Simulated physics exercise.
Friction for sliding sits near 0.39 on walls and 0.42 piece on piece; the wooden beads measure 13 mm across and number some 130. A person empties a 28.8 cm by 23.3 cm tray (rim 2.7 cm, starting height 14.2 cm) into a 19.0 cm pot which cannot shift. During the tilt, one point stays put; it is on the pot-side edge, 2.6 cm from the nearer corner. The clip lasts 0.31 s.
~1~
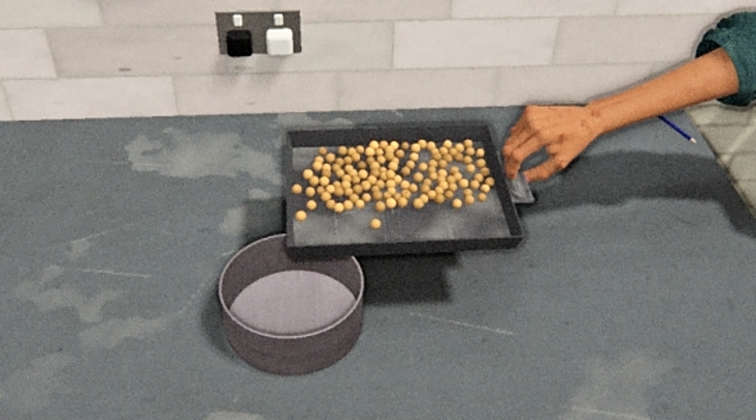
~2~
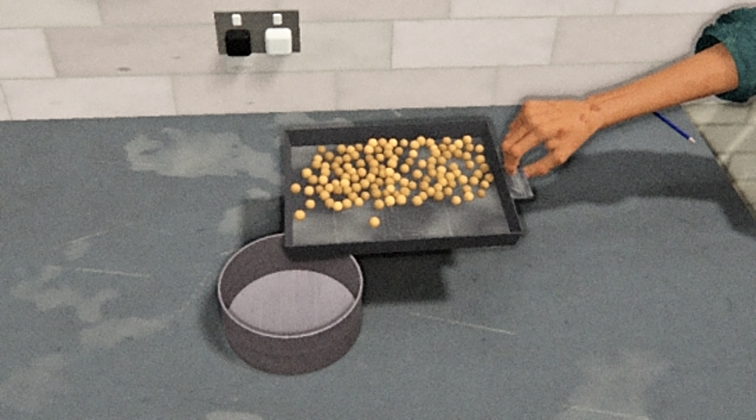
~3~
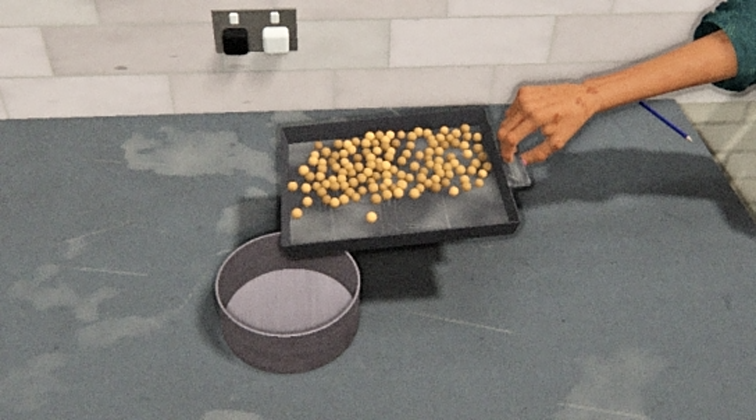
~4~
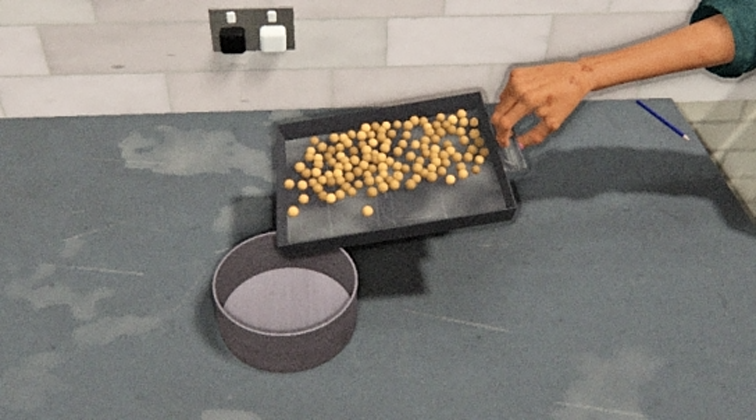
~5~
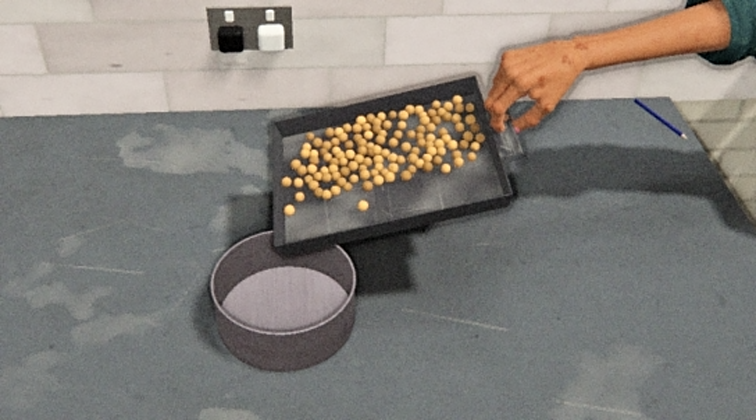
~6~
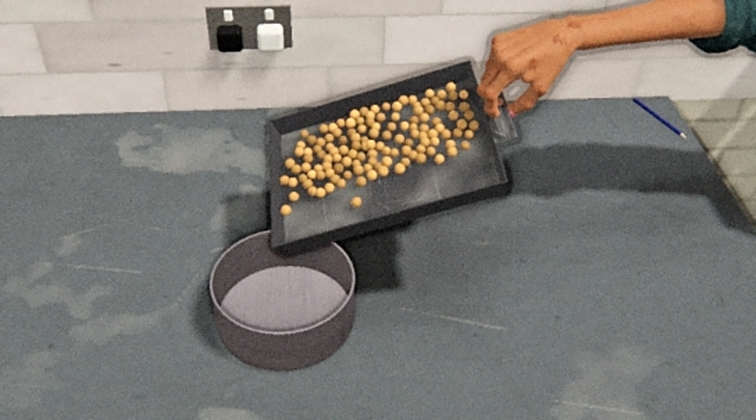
A grey, patchy worktop against a pale brick-tiled wall with a black-and-white socket is seen from above at an angle, the view shifting very slightly. A hand reaching from the right, in a dark green sleeve, holds a dark tray of small tan beads behind a round, dull purple-grey pot, with a blue pencil lying at right. The hand gradually raises the tray's right side, tilting it moderately down toward the left, while the beads keep roughly their places on it.
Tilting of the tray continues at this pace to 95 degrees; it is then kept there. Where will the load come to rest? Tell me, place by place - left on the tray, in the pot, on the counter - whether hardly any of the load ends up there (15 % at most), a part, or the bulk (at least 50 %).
Left on the tray - hardly any, pot - the bulk, counter - a part.
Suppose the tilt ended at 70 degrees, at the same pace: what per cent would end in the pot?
In that case, near 10 percent.
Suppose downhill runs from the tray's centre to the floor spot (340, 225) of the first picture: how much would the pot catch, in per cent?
Roughly 95 per cent.
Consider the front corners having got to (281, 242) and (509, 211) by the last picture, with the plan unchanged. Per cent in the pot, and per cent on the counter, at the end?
You'd end with pot at 95 and counter at 5.
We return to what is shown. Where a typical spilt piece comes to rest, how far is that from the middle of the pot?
Roughly 20 cm from the centre.
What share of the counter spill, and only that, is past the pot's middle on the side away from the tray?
100 %.
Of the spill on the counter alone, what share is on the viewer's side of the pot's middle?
About 10 percent of the spill.
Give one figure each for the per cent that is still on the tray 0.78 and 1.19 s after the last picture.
Earlier moment 90, later moment 0.
Then, 0.47 s after the last picture, tilt 56 degrees; the tray holds 100 %, the pot 0 %.
Then, 0.78 s after the last picture, tilt 80 degrees; the tray holds 90 %, the pot 5 %.
Then, 1.19 s after the last picture, tilt 95 degrees; the tray holds 0 %, the pot 55 %.
In the end, tray 0 %, pot 65 %, counter 35 %.
